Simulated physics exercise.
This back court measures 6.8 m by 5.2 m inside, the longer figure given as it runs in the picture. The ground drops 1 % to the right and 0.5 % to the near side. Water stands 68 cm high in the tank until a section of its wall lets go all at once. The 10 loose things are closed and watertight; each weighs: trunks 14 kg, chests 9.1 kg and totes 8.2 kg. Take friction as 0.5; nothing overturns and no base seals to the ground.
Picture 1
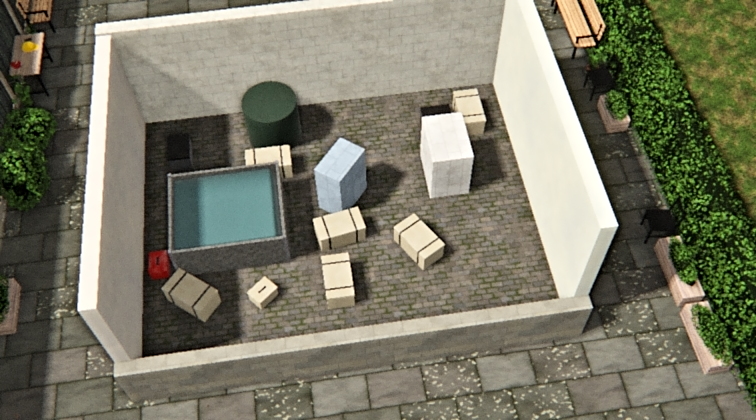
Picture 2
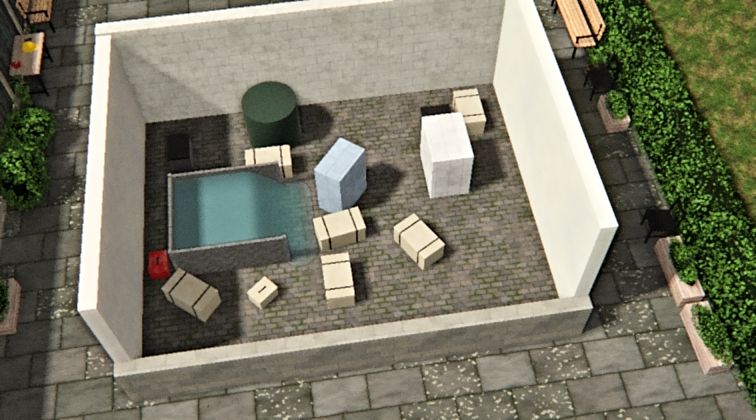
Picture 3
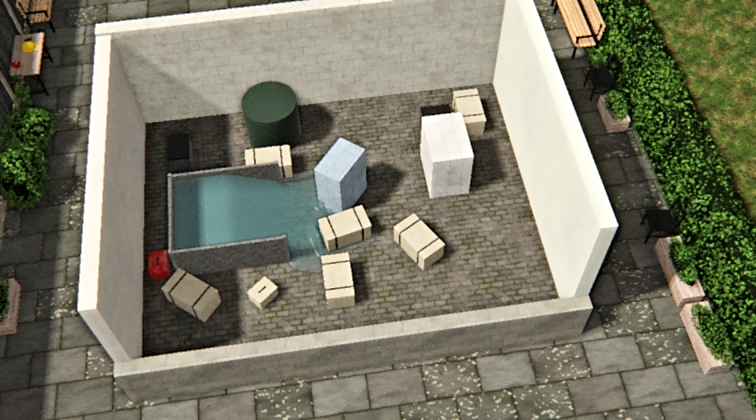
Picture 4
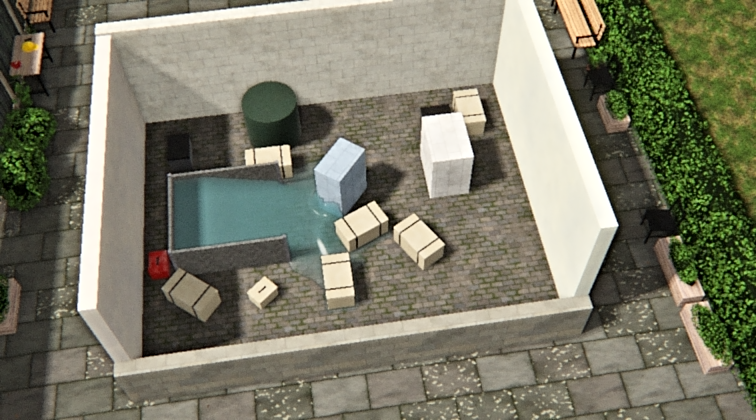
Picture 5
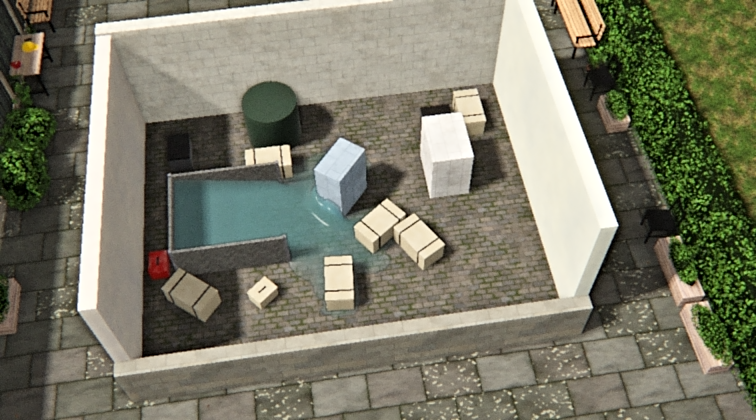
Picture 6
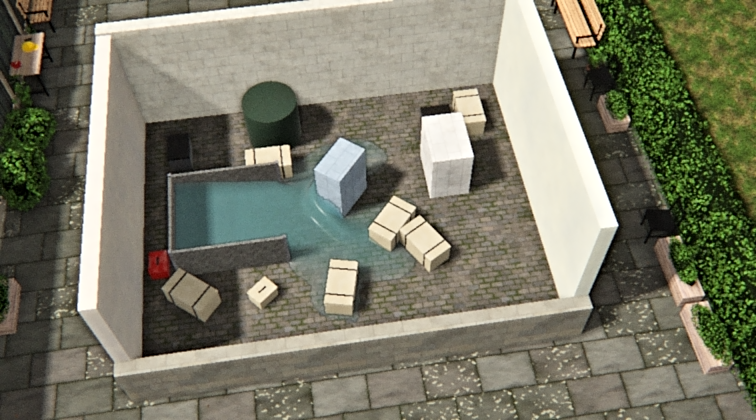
Water pouring from the open right side of a raised pool in a walled courtyard, spreading around crates and pushing some rightward.
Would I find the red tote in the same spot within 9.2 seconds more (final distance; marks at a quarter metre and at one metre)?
Red tote stays put.
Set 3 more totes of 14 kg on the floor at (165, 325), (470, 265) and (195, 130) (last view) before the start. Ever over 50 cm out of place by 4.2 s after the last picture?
In that order: Less, over, under.
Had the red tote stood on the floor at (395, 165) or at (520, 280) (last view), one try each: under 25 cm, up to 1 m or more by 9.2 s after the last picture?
In that order: It gets carried off; it travels far.
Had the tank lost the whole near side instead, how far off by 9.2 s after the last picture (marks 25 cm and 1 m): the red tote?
Then the red tote travels far.
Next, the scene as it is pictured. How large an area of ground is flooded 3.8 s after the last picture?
Roughly 28 m2.
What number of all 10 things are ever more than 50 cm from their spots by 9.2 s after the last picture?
5 of them.
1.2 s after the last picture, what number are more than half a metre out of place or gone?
I count 3.
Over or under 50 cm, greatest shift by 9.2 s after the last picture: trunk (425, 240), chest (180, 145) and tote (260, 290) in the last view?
In turn: More, less, short of it.
Then, 1.2 s after the last picture the red tote is near (157, 261), 0.0 m from its start, aground; 1 afloat.
Then, 3.8 s after the last picture the red tote is near (157, 261), 0.0 m from its start, aground; 5 afloat.
Then, 6.2 s after the last picture the red tote is near (157, 261), 0.0 m from its start, aground; 4 afloat.
Then, 9.2 s after the last picture the red tote is near (157, 261), 0.0 m from its start, aground; 6 afloat.
